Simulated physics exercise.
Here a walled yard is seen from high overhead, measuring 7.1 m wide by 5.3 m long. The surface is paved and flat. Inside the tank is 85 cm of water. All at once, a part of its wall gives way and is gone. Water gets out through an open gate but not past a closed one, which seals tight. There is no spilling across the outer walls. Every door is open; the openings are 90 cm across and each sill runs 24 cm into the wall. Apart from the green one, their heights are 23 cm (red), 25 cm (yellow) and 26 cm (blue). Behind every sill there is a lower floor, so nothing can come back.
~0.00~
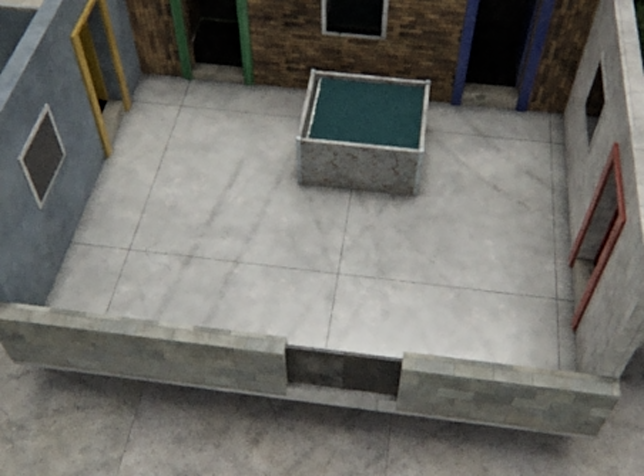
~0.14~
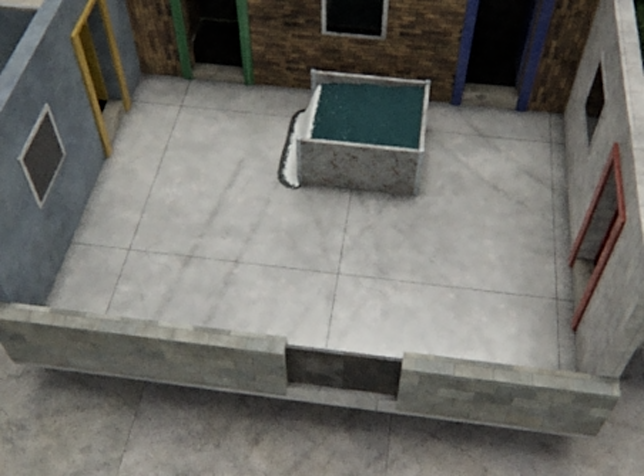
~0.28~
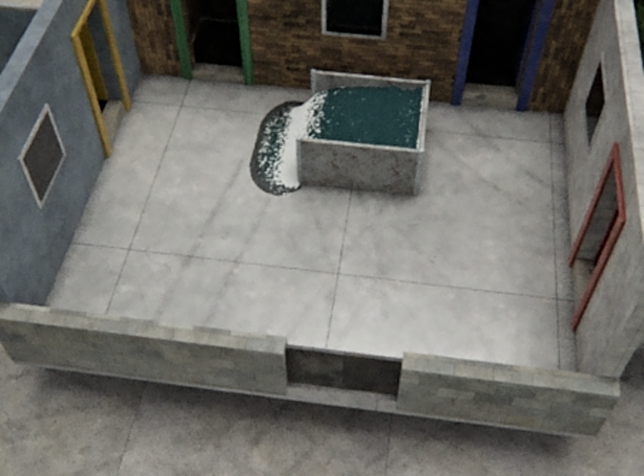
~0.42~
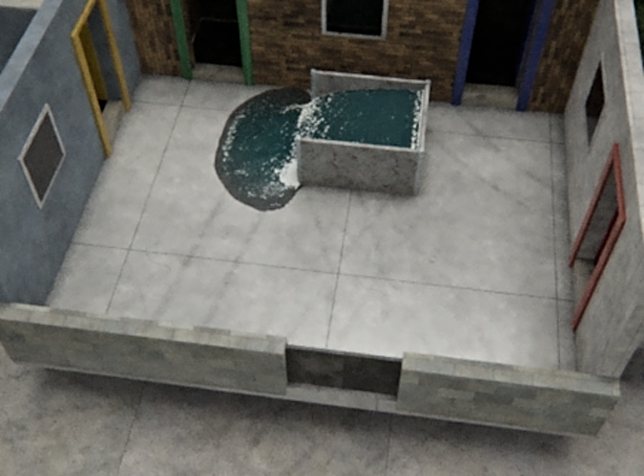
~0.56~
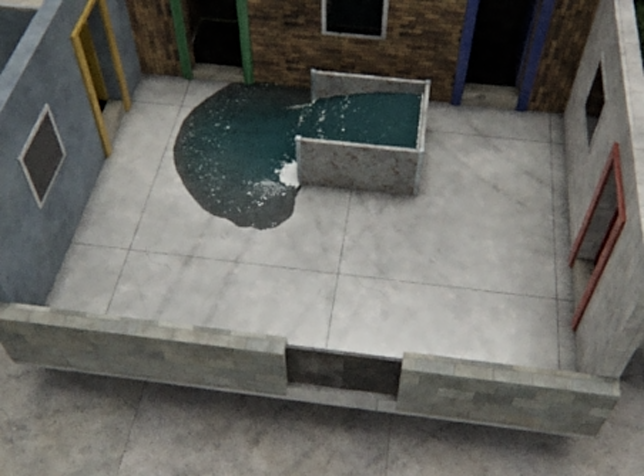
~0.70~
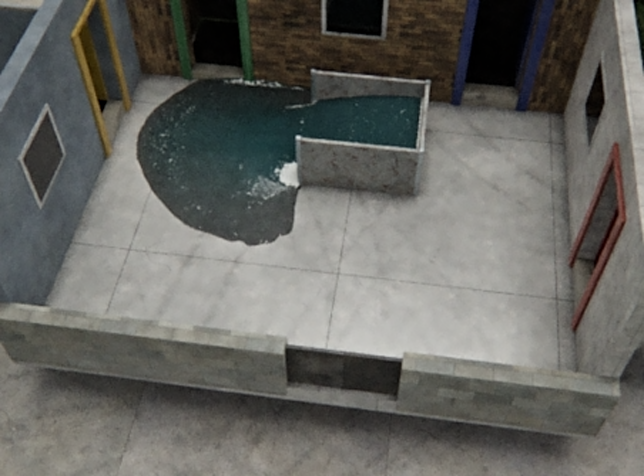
Water pours from the tank's open left side and spreads across the pale floor to the green door.
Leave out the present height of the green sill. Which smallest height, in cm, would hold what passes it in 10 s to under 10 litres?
It would have to be roughly 19 cm high.
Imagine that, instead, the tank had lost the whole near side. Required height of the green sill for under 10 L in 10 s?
In that case about 8.0 cm.
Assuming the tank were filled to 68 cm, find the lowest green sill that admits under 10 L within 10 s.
In that case, roughly 15 cm.
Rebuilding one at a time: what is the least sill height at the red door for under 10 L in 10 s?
At the red door you'd want roughly 8.0 cm.
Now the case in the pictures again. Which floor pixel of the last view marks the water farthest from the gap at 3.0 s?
I'd put the front's tip around (32, 338).
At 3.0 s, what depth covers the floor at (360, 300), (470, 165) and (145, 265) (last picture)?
Close to 0, 0 and 5 cm, one after the other.
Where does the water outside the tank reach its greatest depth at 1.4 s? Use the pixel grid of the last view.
Check close to (152, 77).
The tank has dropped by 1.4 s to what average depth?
Averaged depth comes out at about 33 cm.
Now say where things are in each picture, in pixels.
The tank at (365, 114) is whole and still, 85 cm deep; the green door at (213, 33) is dry, in the first frame.
Water pours out at (309, 136) and has run 0.3 m, to (283, 170); about 11 cm deep outside, 85 cm at the back, in the second frame.
Water pours out at (309, 137) and has run 0.7 m, to (256, 170); about 13 cm deep outside, 81 cm at the back, in the third frame.
The front is at (221, 155), 1.3 m from the gap at (309, 138); 2.7 m2 of floor is wet, 72 cm left at the back, in the fourth frame.
The front is at (179, 153), 2.0 m from the gap at (309, 139); 4.9 m2 of floor is wet, 72 cm left at the back, in the fifth frame.
The gap is at (309, 139), the front 2.7 m out at (144, 133); the back of the tank holds 66 cm; water is at the green door at (213, 33), in the sixth frame.
After 1.4 s water covers 30 % of the floor, deepest (52 cm) near (152, 77); 18 cm at the green door, 0 litres in over its 14 cm sill.
After 3.0 s water covers 35 % of the floor, deepest (30 cm) near (32, 338); 21 cm at the green door, 21 litres in over its 14 cm sill.
After 10.0 s water covers 100 % of the floor, deepest (12 cm) near (482, 109); 3 cm at the green door, 36 litres in over its 14 cm sill.
At the green door as built, the water arrived by 0.7 s and peaked near 21 cm at 3.0 s.
With a sill of 16 cm, 23 litres would have come in within the 10 s; with 22 cm, 4 litres. So under 10 litres takes about 19 cm.
